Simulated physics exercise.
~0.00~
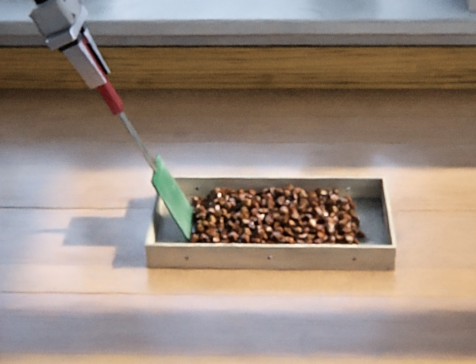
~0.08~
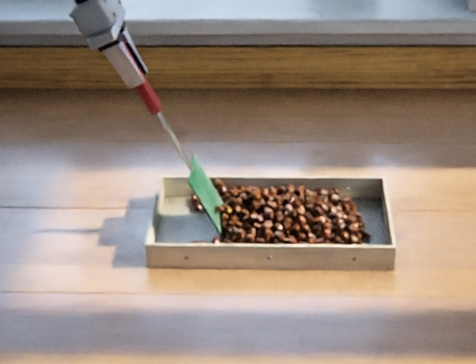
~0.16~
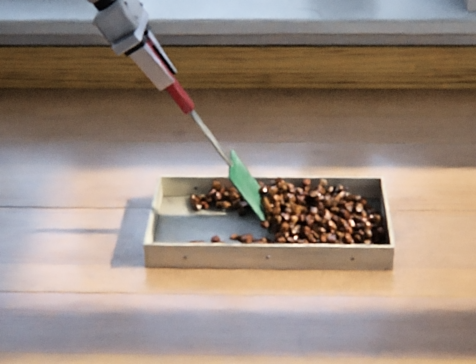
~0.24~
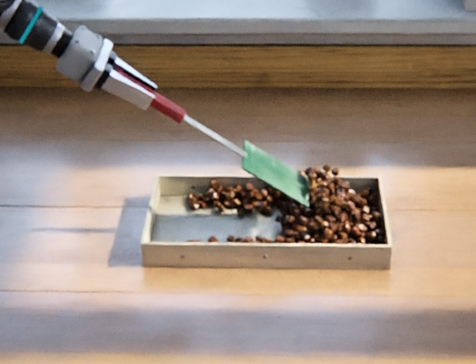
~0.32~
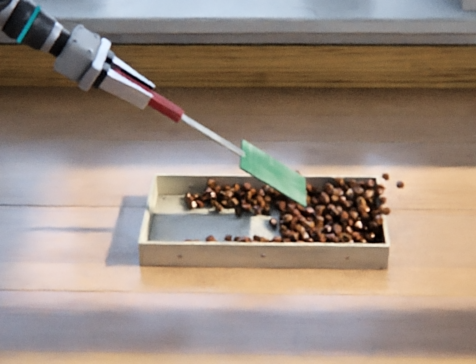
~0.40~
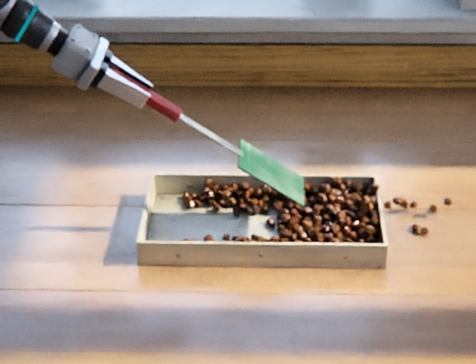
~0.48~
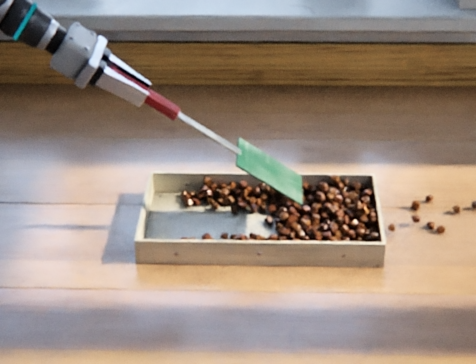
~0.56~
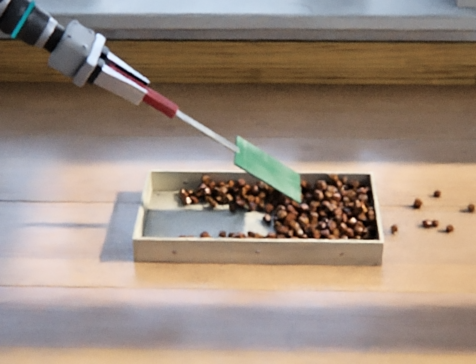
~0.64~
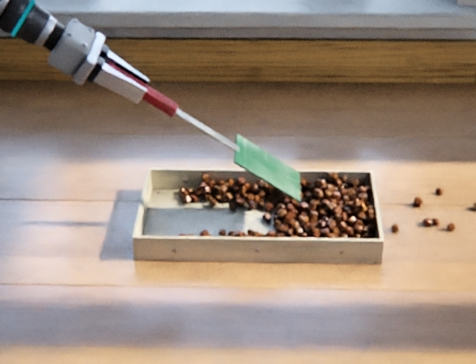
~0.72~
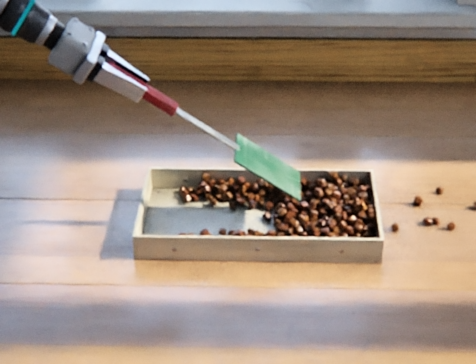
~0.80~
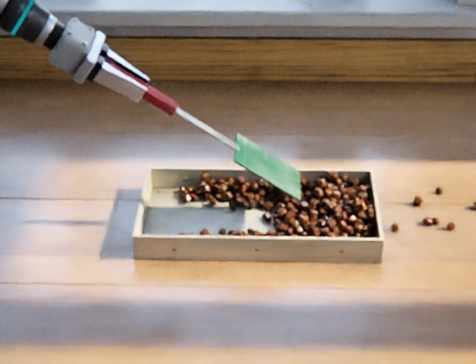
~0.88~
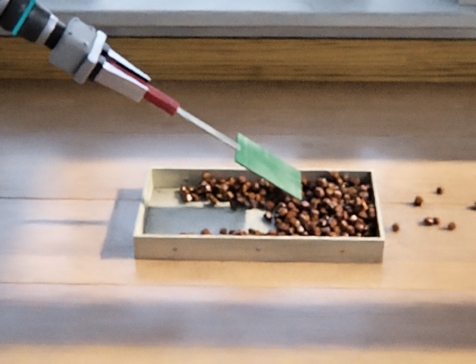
A robot arm holding a green paddle with a red handle reaches from the upper left into a shallow, pale rectangular tray on a wooden table top, seen from the front and slightly above. Small brown pellets fill most of the tray. The paddle pushes rightward through them, heaping them toward the right end and leaving some behind along the back. Then it tilts flatter and lifts slightly, and a few pellets spill over the right edge and scatter across the table. The paddle stops above the heap, with most pellets still in the tray and a handful lying to its right.
